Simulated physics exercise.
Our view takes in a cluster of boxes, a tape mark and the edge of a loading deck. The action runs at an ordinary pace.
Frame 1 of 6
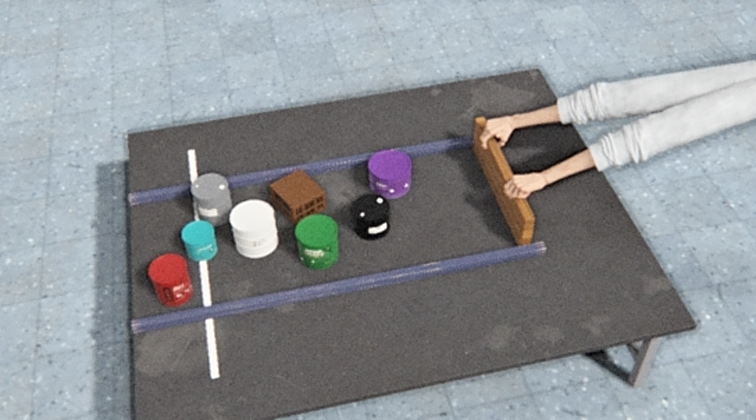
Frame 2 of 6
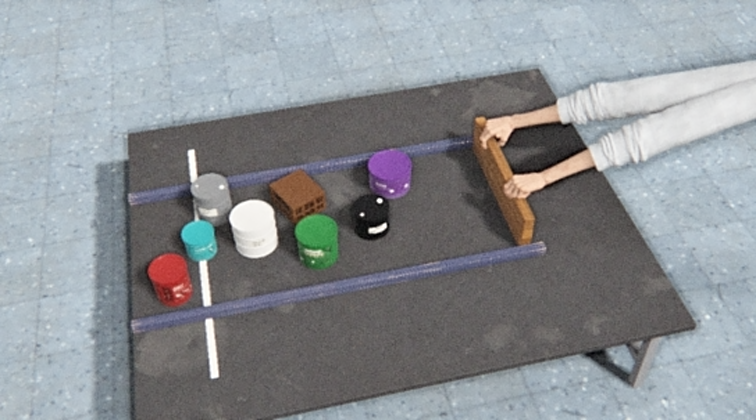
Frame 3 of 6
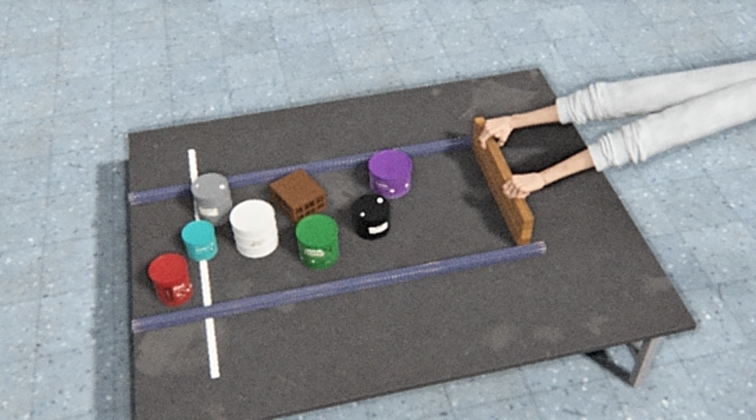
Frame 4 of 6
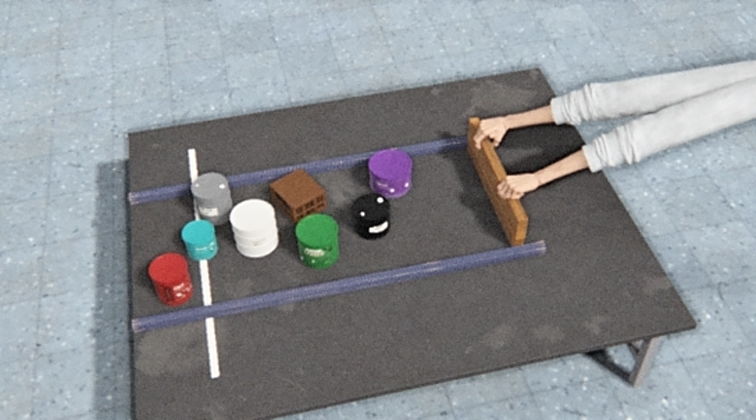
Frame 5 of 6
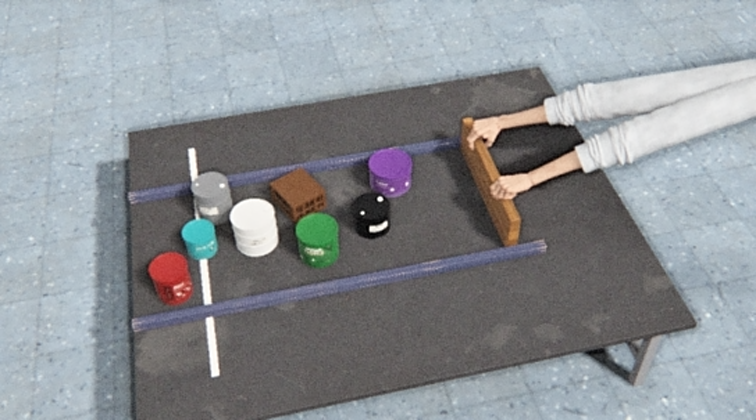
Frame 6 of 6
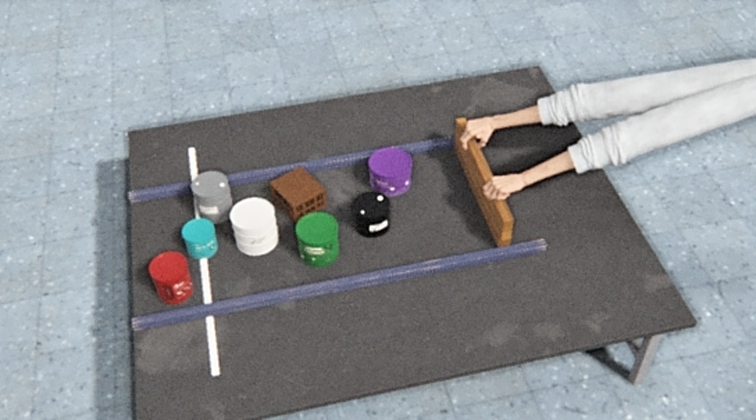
On a dark table, several coloured canisters and a brown crate sat still between two blue rails, while two hands at the right held a wooden plank and then slid it slightly left.
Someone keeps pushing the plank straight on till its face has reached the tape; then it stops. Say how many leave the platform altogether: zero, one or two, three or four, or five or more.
It ends with just one or a pair down.
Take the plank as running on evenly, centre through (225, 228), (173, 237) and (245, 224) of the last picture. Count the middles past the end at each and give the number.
The numbers past the end are 0, 5 and 0.
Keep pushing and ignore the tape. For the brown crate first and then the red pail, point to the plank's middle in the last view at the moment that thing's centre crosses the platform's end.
The middle is at (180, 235) when it's the brown crate, and at (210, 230) when it's the red pail.
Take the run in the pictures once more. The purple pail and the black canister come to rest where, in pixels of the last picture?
Close to (174, 203); the other close to (182, 249).
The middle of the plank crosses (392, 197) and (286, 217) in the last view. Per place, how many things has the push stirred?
1 at one spot and 6 at the other.
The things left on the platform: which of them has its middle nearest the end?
It is the grey canister.
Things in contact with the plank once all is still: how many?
3 of them.
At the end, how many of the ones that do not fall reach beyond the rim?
Looks like 3 of them.
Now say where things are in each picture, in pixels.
In the first frame, red pail (171, 281); turquoise pail (200, 242); grey canister (213, 200); plank (501, 180); tape (202, 250).
In the second frame, turquoise pail (200, 241); brown crate (298, 197).
In the third frame, grey canister (213, 200); black canister (372, 217).
In the fourth frame, red pail (172, 280); white canister (255, 228).
In the fifth frame, turquoise pail (200, 240); plank (488, 181).
In the sixth frame, red pail (172, 279); turquoise pail (201, 239); grey canister (213, 198); plank (482, 181); tape (202, 247).
A little later, none off yet; red pail at rest near (172, 279); turquoise pail at rest near (201, 239); grey canister at rest near (213, 198).
Next, none off yet; red pail at rest near (172, 279); turquoise pail at rest near (201, 239); grey canister moving near (209, 198).
When it is over, the number that fall off is one or two; down, turquoise pail and red pail.
